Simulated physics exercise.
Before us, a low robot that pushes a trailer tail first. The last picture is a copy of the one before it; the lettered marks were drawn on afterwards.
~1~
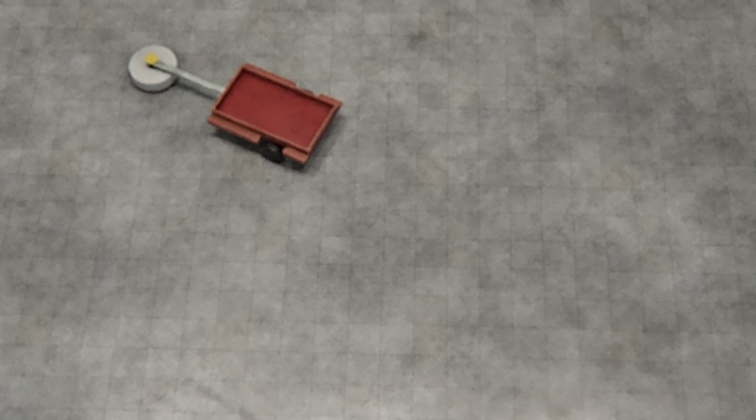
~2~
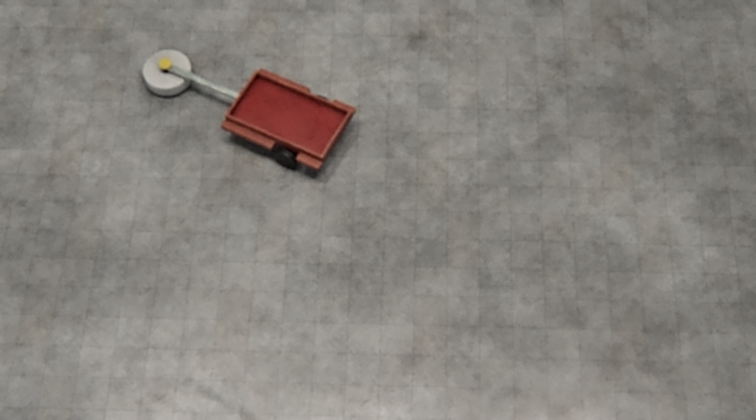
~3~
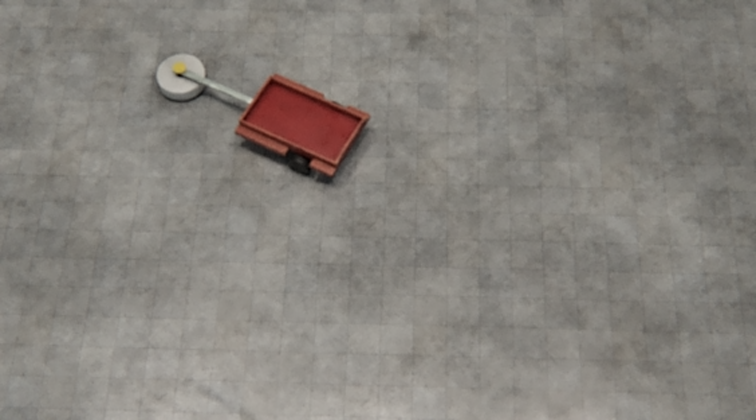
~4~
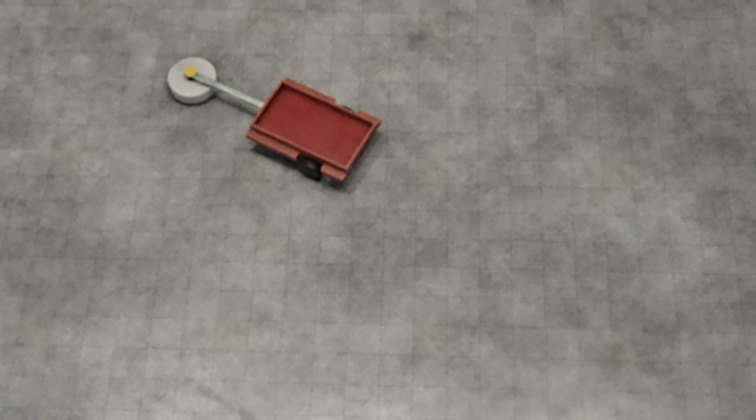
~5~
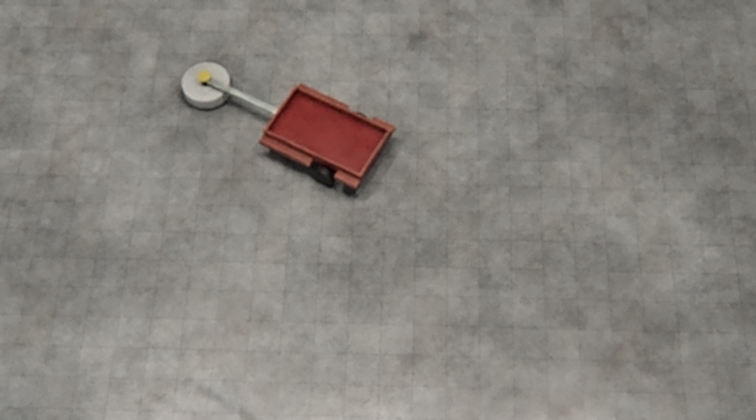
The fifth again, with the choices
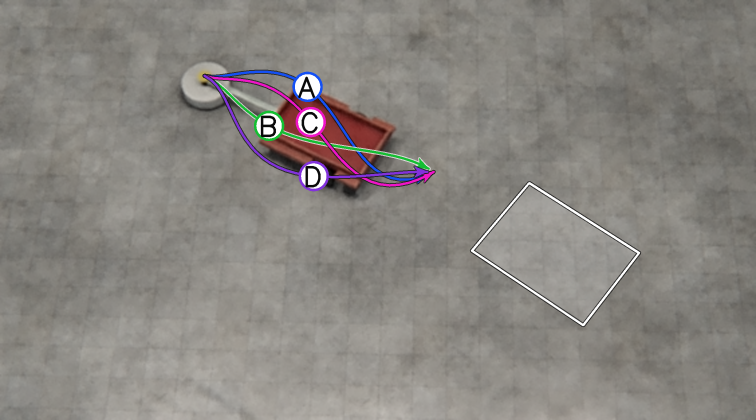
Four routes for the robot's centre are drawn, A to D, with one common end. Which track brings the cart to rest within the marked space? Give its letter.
The cart ends in the outline on C.
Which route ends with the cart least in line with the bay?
Route D.
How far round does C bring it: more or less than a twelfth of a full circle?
Less than that.
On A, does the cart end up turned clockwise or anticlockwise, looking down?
It turns clockwise.
On the marked copy, A from (204, 76) via (330, 111) to (428, 174); B from (204, 76) via (302, 139) to (429, 169); C from (204, 76) via (321, 135) to (434, 172); D from (204, 76) via (286, 170) to (428, 172); the bay at (555, 252).
Taking C. A third of the way, robot (295, 112), cart (410, 180).
Two thirds of the way, robot (353, 178), cart (491, 226).
When it is over, robot (433, 179), cart (559, 252); the cart stands in the bay.
As for the rest, A leaves the cart at (519, 286), out of the bay; B leaves the cart at (578, 218), out of the bay; D leaves the cart at (579, 150), out of the bay.
